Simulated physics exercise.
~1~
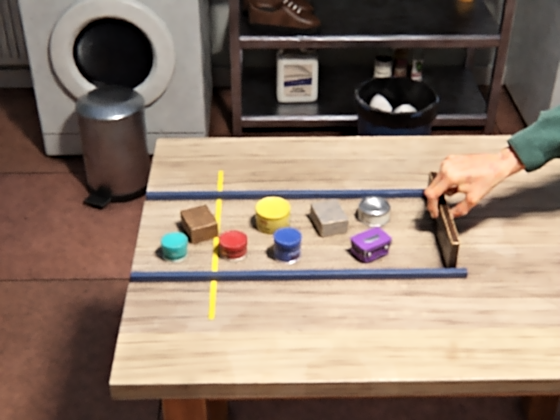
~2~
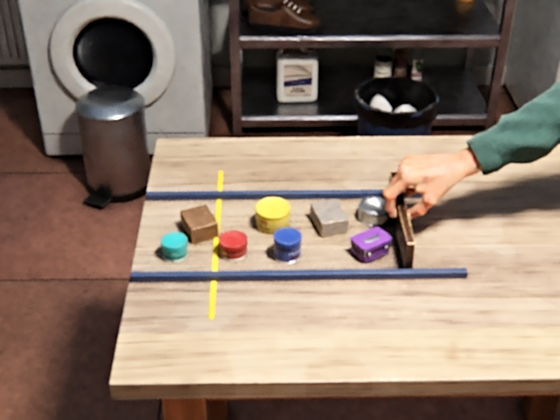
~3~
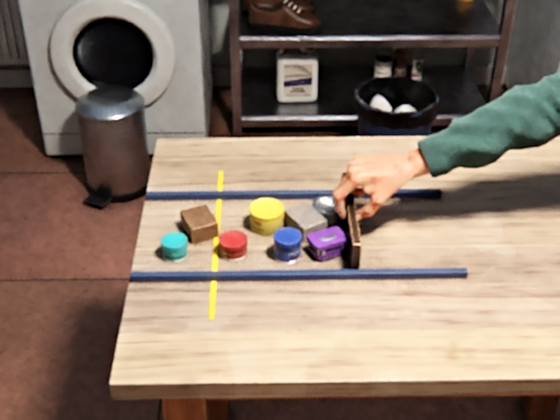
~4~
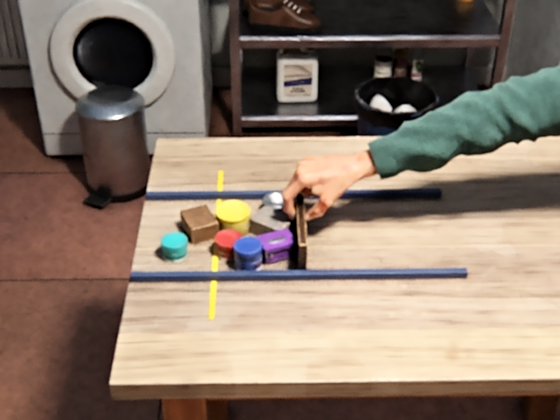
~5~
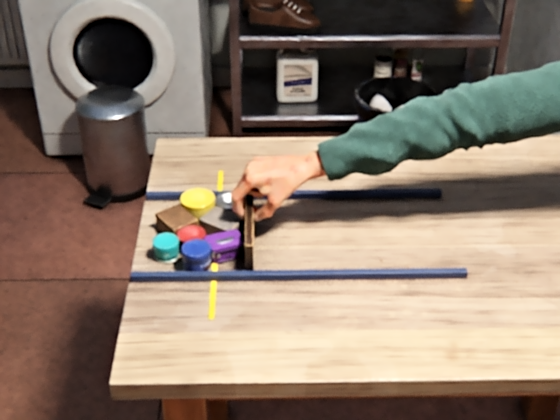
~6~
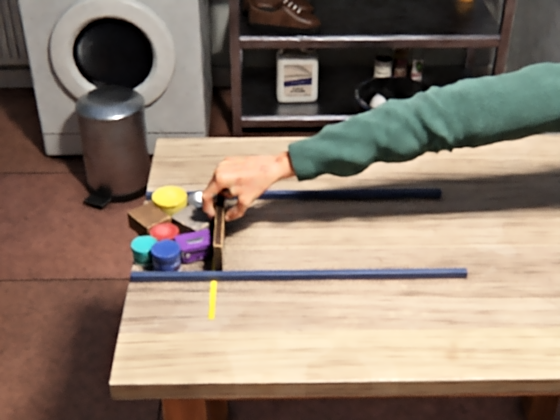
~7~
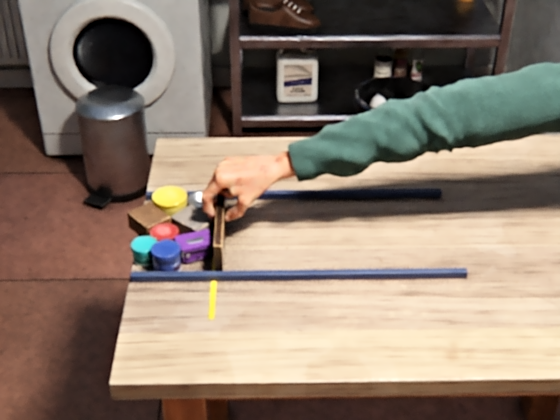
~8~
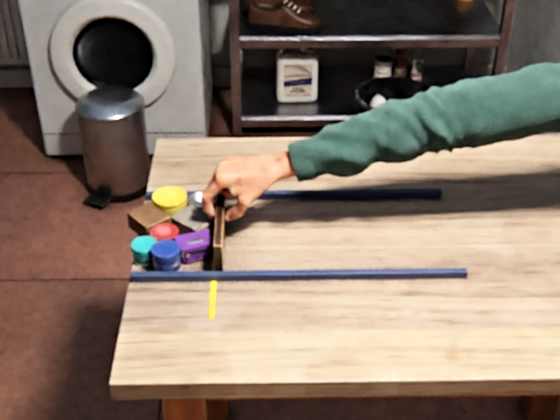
At the start, eight small objects, including a brown block, a yellow tin and a purple case, lie scattered between two blue rails on a wooden table, with a hand holding an upright board at their right. The hand slides the board left, reaching the white tin and purple case first. These move along with the grey block, and the items bunch together as the blue pot and the others are pushed too. The crowded group slides past the yellow tape toward the table's left edge. The board stops at the tape and stays still, with nothing fallen off.
